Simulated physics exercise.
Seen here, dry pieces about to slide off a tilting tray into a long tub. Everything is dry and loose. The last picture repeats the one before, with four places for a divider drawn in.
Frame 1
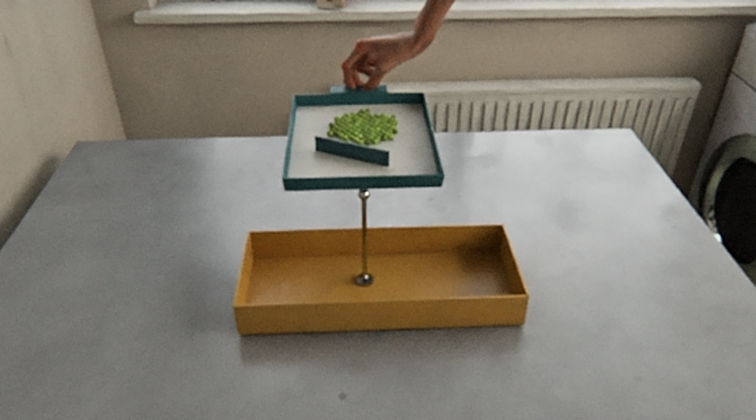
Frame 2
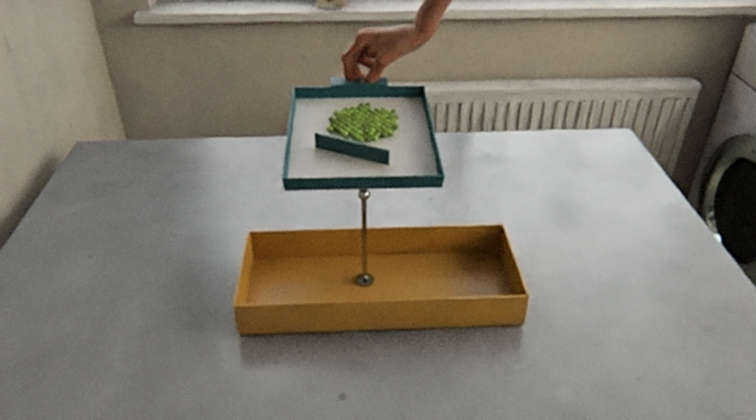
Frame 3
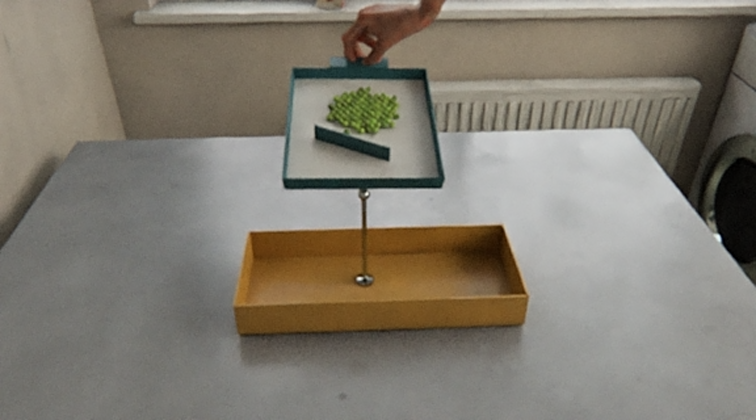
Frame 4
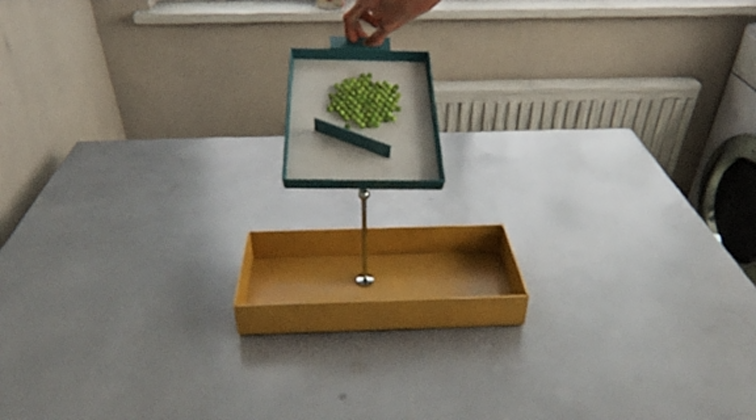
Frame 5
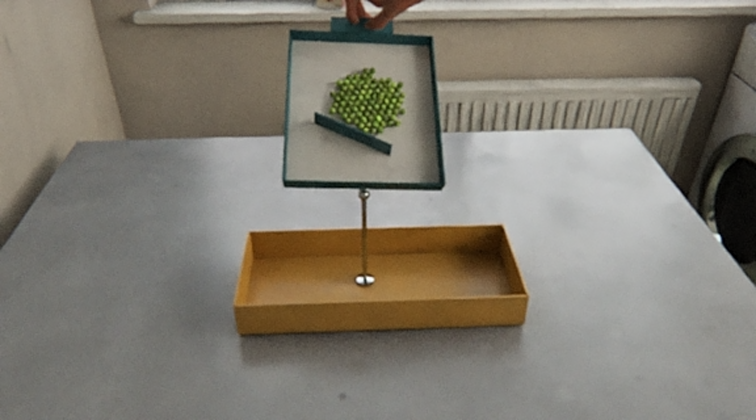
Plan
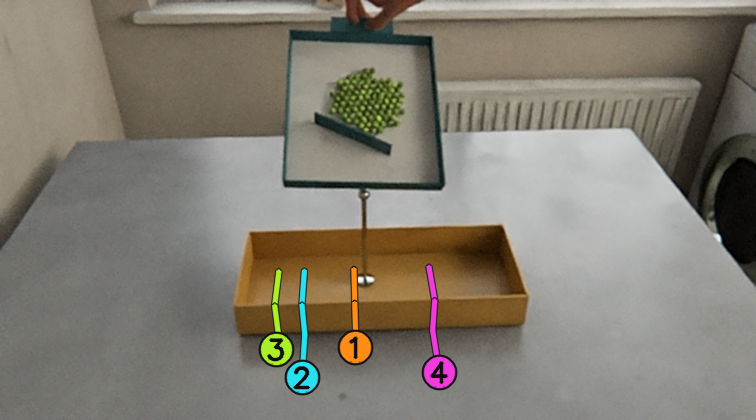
A hand steadily raises the back of a teal tray holding green peas above a yellow tub.
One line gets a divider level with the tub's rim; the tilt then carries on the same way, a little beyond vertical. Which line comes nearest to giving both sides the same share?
Go for 4.
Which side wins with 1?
Right.
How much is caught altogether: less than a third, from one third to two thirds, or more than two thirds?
About that: More than two thirds.
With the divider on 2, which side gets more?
Right.
On the marked copy, line 1 crosses the front rim at (354, 301); line 2 crosses the front rim at (302, 303); line 3 crosses the front rim at (274, 304); line 4 crosses the front rim at (434, 299).
With 1, of what is caught, none on the left of the divider, all on the right.
With 2, of what is caught, none on the left of the divider, all on the right.
With 3, of what is caught, none on the left of the divider, all on the right.
With 4, of what is caught, about half on the left of the divider, about half on the right.
